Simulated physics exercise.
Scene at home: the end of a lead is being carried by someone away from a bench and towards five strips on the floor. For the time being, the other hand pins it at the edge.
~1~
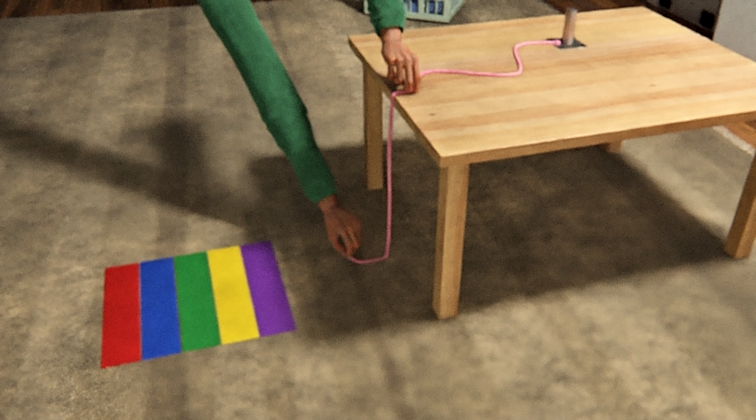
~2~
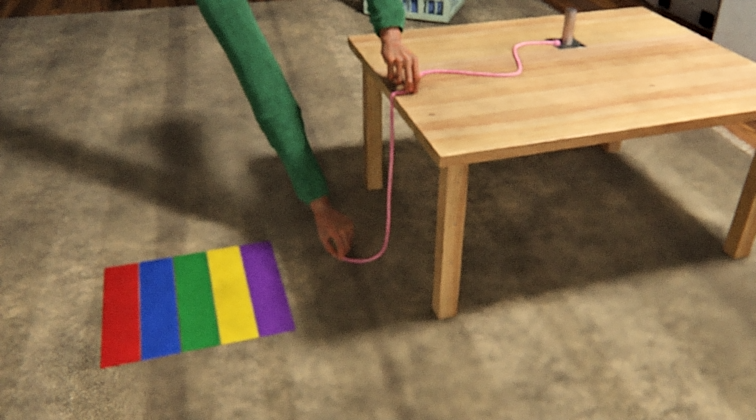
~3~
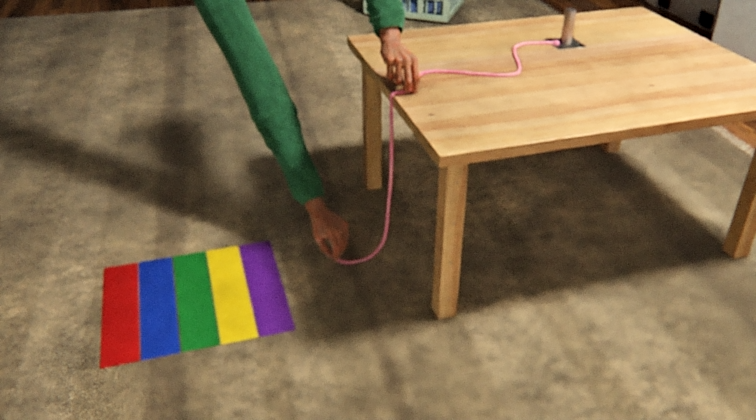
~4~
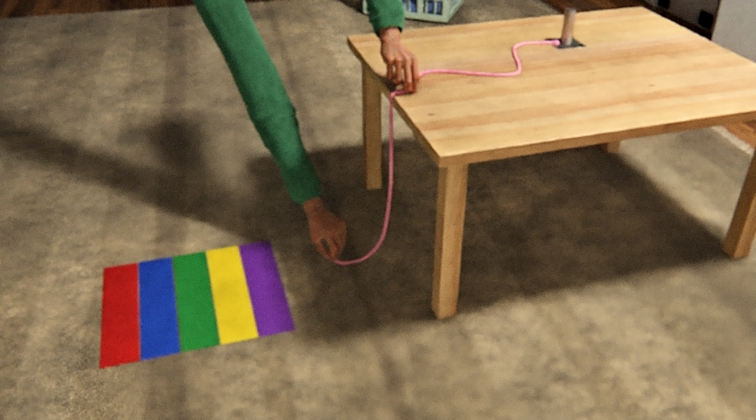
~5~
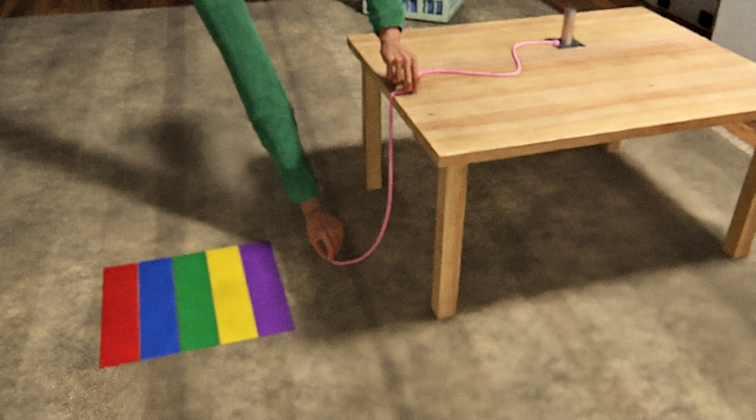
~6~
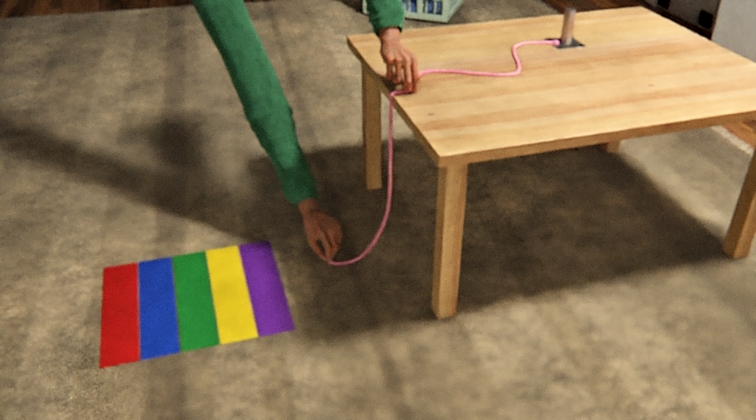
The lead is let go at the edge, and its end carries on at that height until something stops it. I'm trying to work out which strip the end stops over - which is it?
It stops over the blue one.
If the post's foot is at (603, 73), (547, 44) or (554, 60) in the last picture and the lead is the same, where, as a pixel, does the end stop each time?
Estimated pixels per try: (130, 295); (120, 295); (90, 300).
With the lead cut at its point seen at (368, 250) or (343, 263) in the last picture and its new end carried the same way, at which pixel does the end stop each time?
First (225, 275), then (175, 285).
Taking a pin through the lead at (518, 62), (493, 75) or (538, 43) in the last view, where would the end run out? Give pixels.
Approximately (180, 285), (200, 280) and (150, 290), respectively.
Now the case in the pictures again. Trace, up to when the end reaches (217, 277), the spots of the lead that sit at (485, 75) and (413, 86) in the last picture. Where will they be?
The first goes to (433, 71), the other to (373, 123).
Soon after, end near (217, 277); over yellow.
After that, end near (171, 285); over blue.
At the stop, end near (145, 290); over blue. It gets as far as the blue strip.
